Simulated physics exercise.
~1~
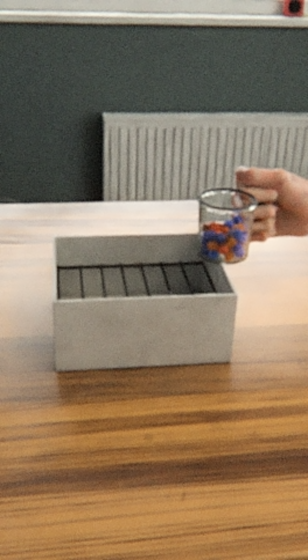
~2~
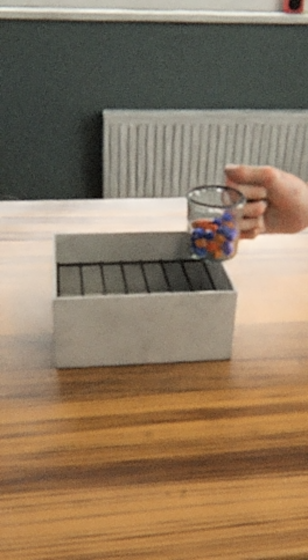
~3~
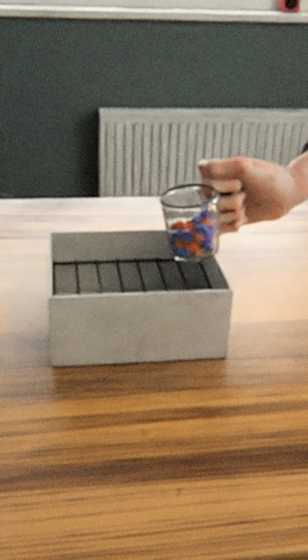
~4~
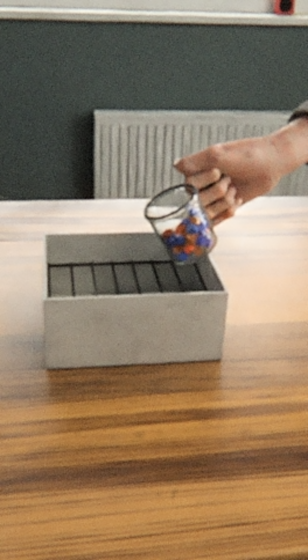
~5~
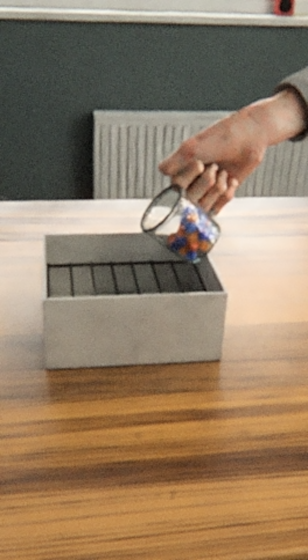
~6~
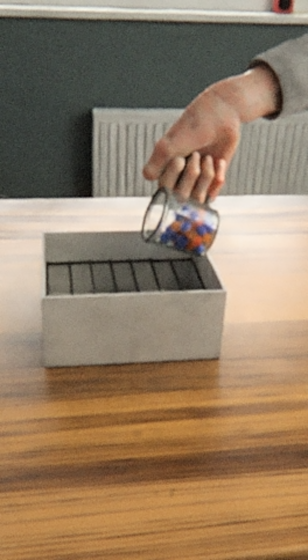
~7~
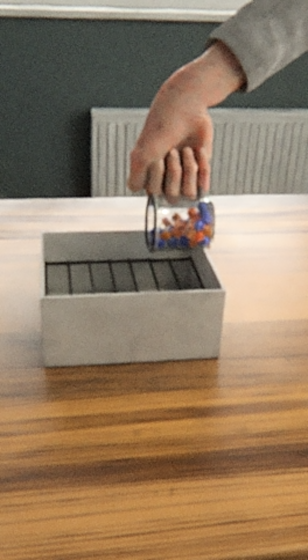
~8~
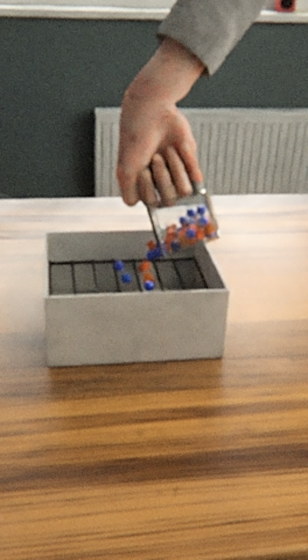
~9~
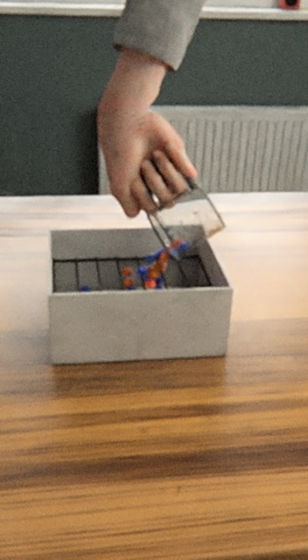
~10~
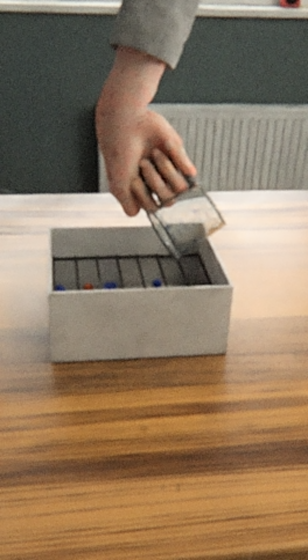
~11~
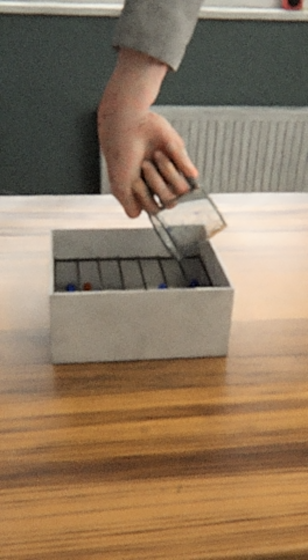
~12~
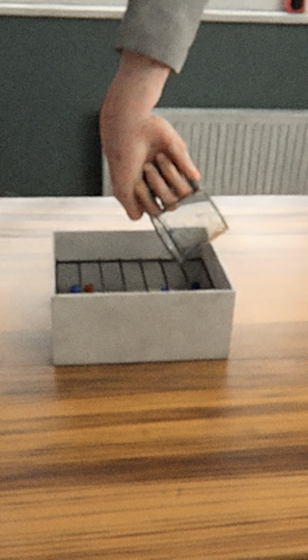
The footage shows a hand bringing a clear cup of blue and orange pieces leftward over a grey box with wires across it, then tipping it until the pieces pour out and drop through the wires, leaving the emptied cup held upside down above the box.
